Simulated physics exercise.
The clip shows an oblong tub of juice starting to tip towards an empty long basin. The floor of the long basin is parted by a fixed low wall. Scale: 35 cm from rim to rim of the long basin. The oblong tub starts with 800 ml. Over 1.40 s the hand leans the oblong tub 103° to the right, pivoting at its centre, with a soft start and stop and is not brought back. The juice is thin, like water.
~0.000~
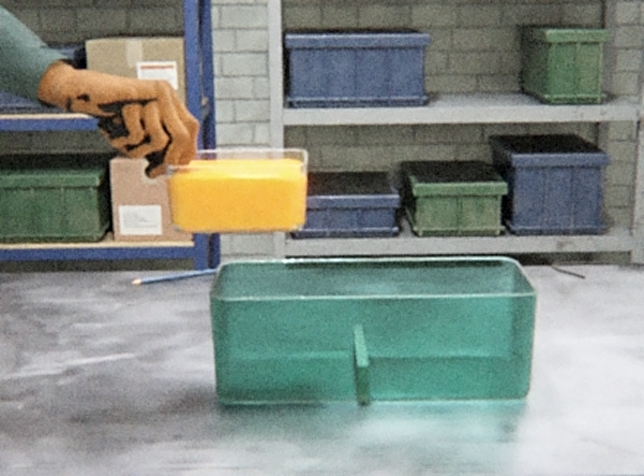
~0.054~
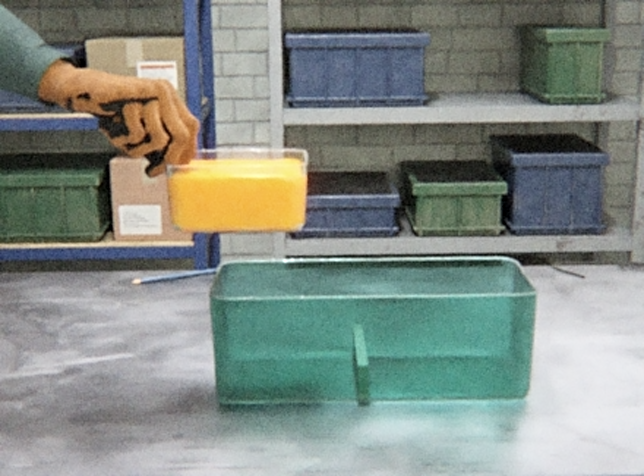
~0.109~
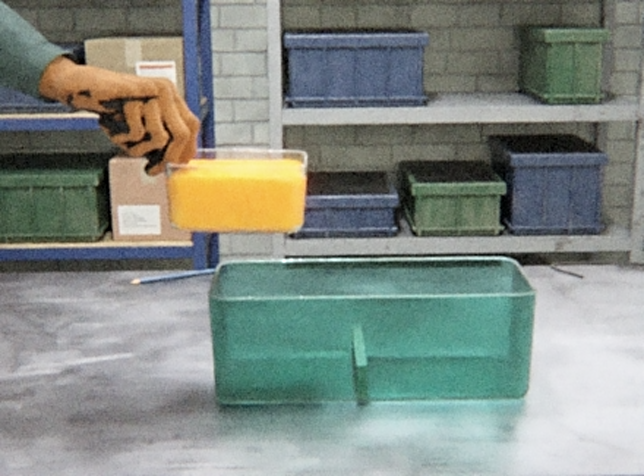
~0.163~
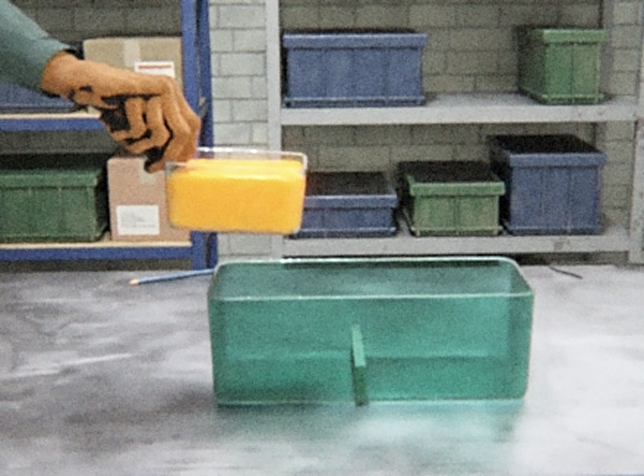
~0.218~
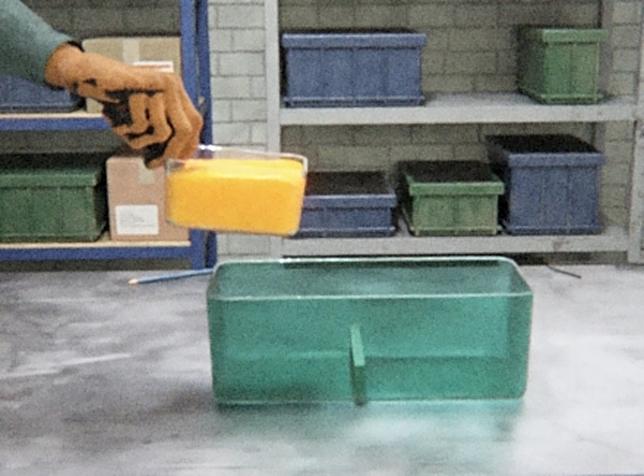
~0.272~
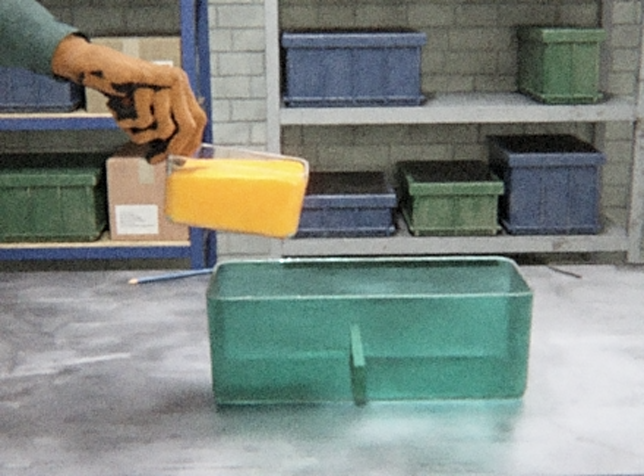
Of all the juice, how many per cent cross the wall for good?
About 62 per cent.
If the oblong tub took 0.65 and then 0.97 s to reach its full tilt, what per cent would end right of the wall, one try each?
First 45, then 60 per cent.
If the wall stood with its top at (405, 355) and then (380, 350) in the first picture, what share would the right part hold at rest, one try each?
In turn about 20 and 40 per cent.
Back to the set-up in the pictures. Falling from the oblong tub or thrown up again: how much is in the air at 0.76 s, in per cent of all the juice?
Some 26 per cent.
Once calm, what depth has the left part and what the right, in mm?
Some 14 mm on the left and 20 mm on the right.
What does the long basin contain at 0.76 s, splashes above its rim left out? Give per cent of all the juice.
About 24 per cent.
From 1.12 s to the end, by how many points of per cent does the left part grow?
Some 14 per cent.
By 0.76 s the tilt is 58° and 50 per cent is still to pour, 4 is left of the wall and 19 right of it.
By 1.12 s the tilt is 93° and 10 per cent is still to pour, 23 is left of the wall and 63 right of it.
By 1.49 s the tilt is 103° and 0 per cent is still to pour, 36 is left of the wall and 62 right of it.
By 1.90 s the tilt is 103° and 0 per cent is still to pour, 38 is left of the wall and 62 right of it.
At rest 38 per cent lies left of the wall, 62 right of it and 1 outside.
